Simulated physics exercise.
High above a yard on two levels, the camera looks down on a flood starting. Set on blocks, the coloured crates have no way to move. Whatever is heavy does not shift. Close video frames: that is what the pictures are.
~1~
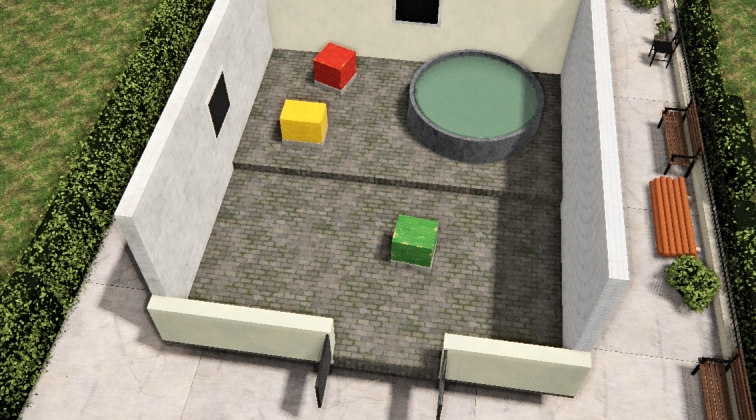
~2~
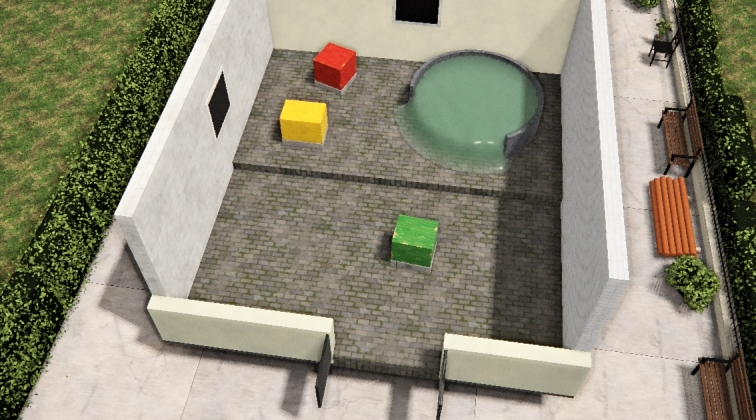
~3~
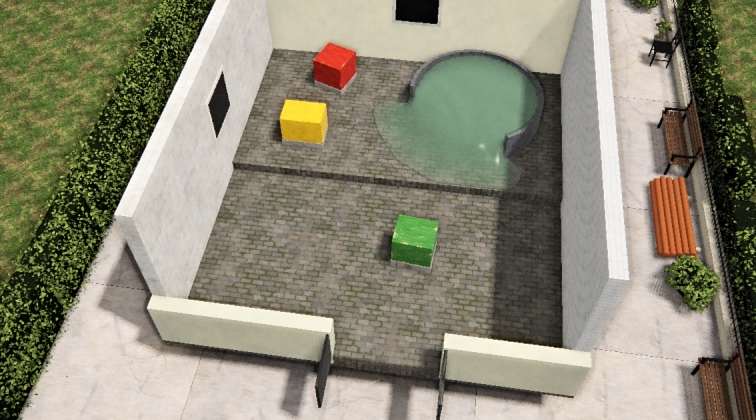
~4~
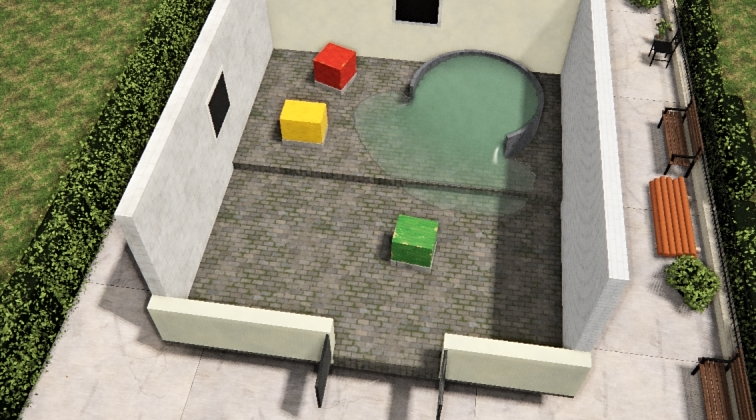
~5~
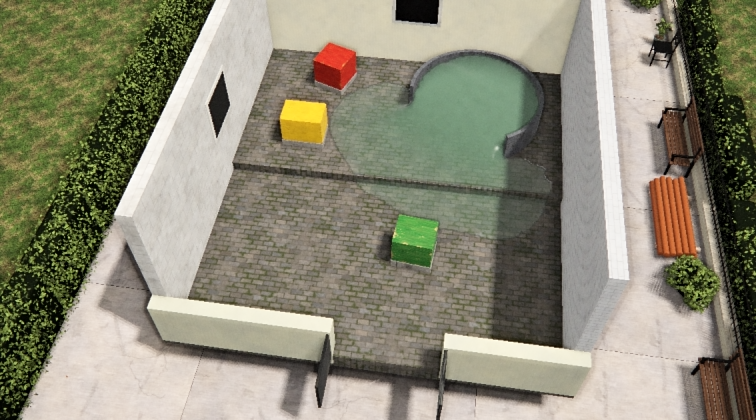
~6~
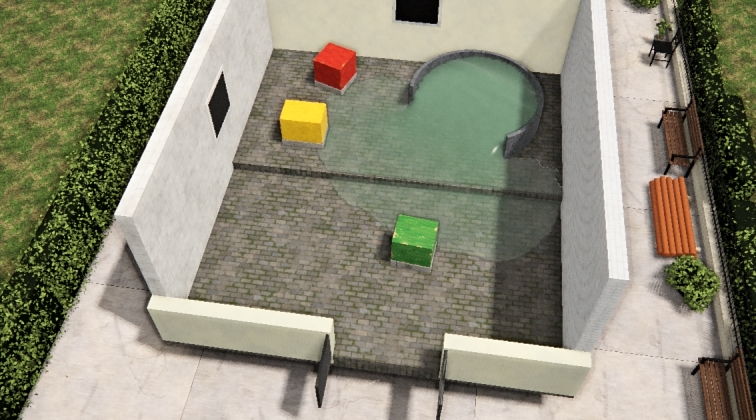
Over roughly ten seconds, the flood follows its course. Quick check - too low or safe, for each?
Green crate too low; yellow crate too low; red crate safe.
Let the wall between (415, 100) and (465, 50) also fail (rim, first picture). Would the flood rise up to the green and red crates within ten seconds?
As I see it, the green one is not reached, and the red one gets reached.
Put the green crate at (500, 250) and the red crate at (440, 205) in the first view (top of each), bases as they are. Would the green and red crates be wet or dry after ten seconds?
So the green crate one gets reached and the red crate one gets reached.
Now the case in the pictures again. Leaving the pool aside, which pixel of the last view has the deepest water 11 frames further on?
Around (415, 232).
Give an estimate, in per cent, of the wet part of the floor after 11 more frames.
Close to 70 %.
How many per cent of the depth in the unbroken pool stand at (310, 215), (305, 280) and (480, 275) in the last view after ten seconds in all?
Readings in order: Around 14, 18 and 16 %.
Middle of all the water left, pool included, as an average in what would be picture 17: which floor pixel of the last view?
I'd place it roughly at (411, 176).
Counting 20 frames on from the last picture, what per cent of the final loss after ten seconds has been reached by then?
My guess would be around 15 percent.
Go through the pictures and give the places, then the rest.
In the first picture, still water in the round pool at (476, 96).
In the second picture, the front is at (399, 108), out from the gap at (438, 143).
In the third picture, the front is at (381, 106), out from the gap at (438, 145).
In the fourth picture, water pours out at (438, 146) and has run to (367, 103).
In the fifth picture, the front is at (343, 105), out from the gap at (438, 146).
In the sixth picture, water pours out at (438, 146) and has run to (516, 254).
A moment on, water covers 55 % of the floor; the green crate water round its plinth, the yellow crate water round its plinth, the red crate water round its plinth.
Next, water covers 70 % of the floor; the green crate water round its plinth, the yellow crate water round its plinth, the red crate water round its plinth.
Then, water covers 75 % of the floor; the green crate water round its plinth, the yellow crate water round its plinth, the red crate water round its plinth.
Later, water covers 80 % of the floor; the green crate water round its plinth, the yellow crate water round its plinth, the red crate water round its plinth.
In the end, water covers 80 % of the floor; the green crate was topped, the yellow crate was topped, the red crate stayed above the water.
